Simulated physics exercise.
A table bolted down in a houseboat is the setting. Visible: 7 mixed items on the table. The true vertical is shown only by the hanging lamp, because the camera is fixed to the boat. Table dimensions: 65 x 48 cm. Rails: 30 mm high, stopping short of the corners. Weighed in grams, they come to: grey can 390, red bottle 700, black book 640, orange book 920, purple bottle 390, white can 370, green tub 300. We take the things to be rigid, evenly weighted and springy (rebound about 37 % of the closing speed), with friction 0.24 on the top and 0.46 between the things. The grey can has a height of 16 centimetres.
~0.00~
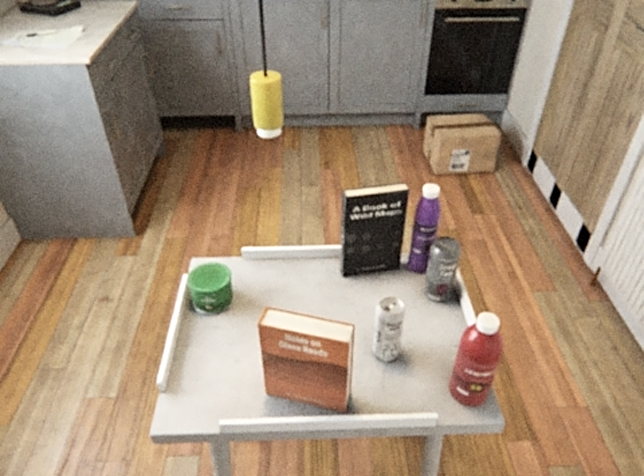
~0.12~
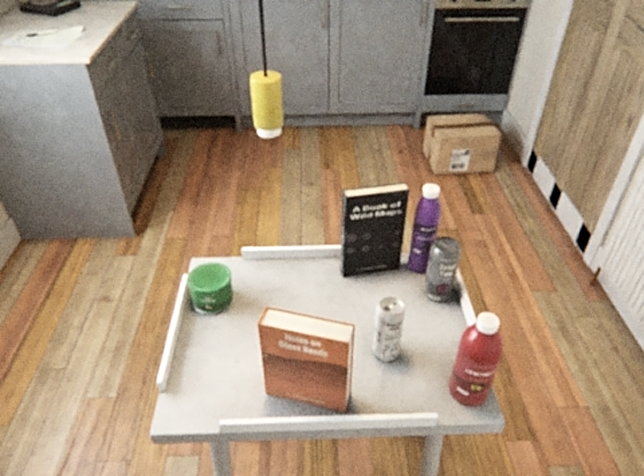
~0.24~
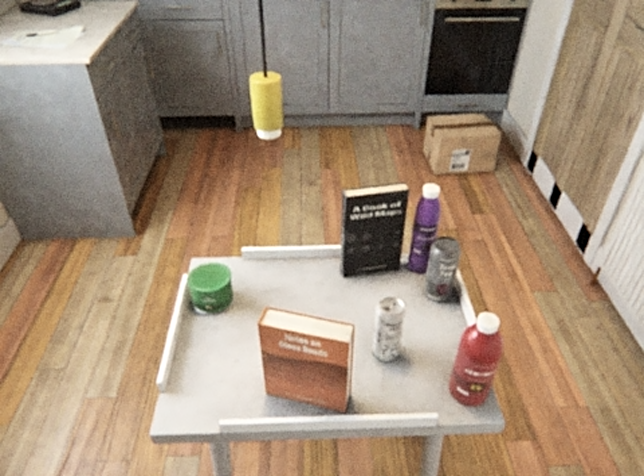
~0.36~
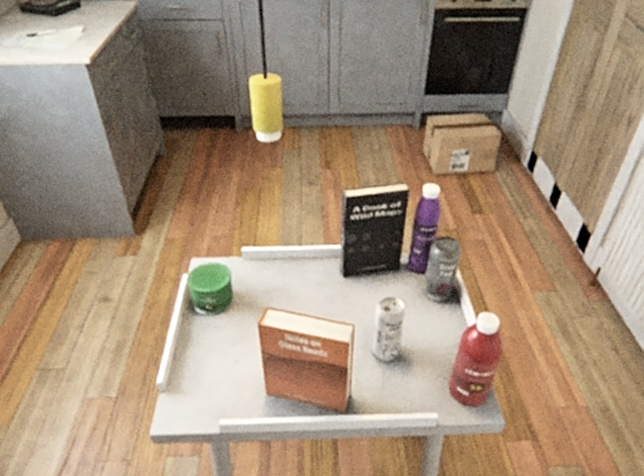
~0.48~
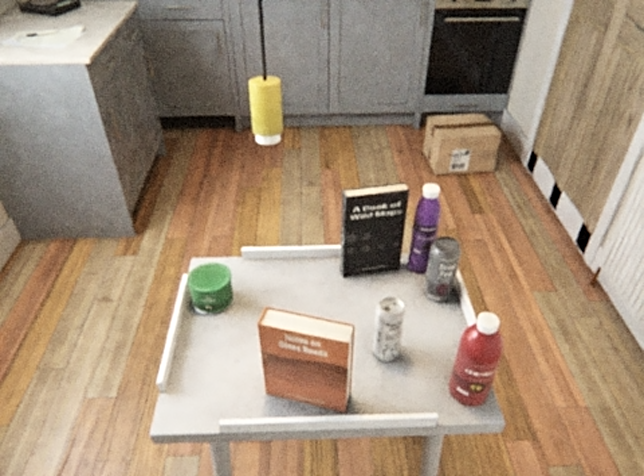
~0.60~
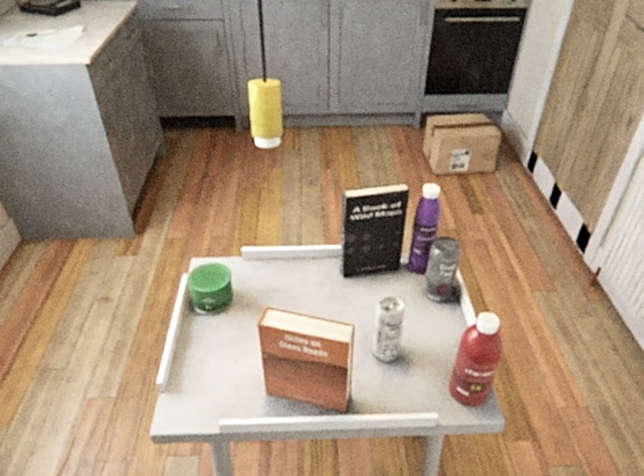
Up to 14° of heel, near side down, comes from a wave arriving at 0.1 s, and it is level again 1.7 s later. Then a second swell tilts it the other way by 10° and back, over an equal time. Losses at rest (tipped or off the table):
Three or more.
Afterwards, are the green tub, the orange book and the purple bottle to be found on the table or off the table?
Afterwards, the green tub stays on its support, the orange book leaves its support, and the purple bottle stays on its support.
After 1.50 s, floor tilted 4°, near side down; orange book and white can now off the table; black book on its side.
After 2.00 s, floor tilted 1°, far side down; black book on its side.
In the end (4.0 s), off the table, orange book and white can; toppled on the table, black book; the other 4 under 5 cm from the start. At the end, from the last picture's camera, grey can near (442, 271), red bottle near (478, 359).
